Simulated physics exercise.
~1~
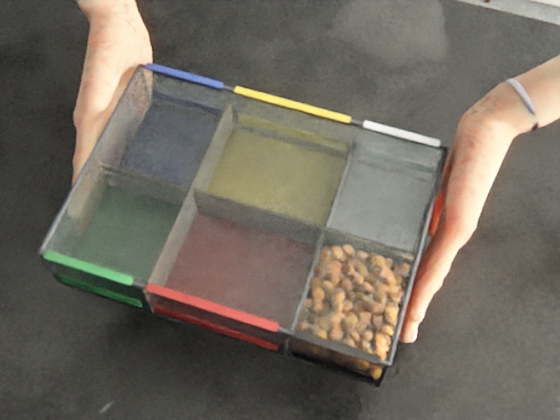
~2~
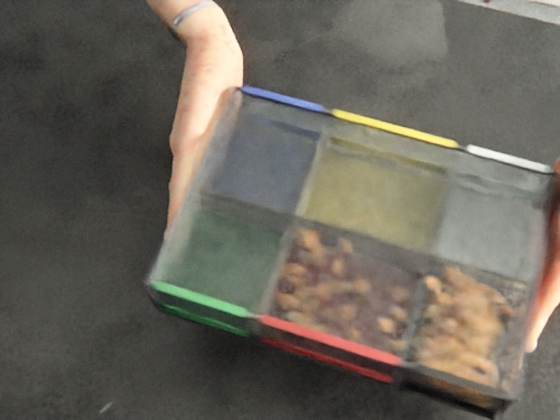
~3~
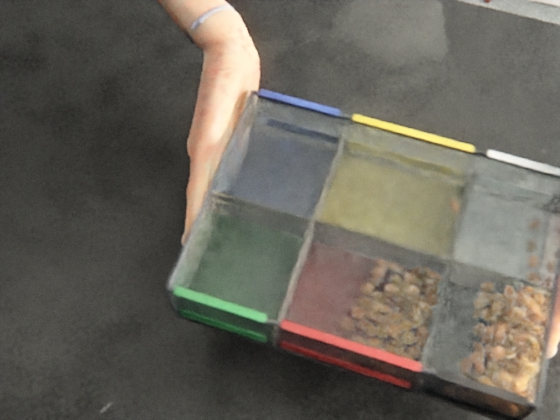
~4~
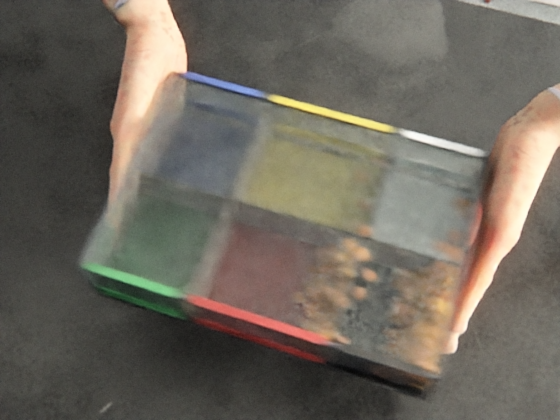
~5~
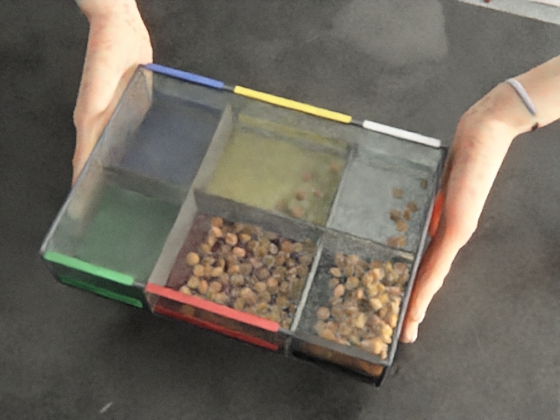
Over a dark table, hands shake a divided box, spreading much kibble into the red section.
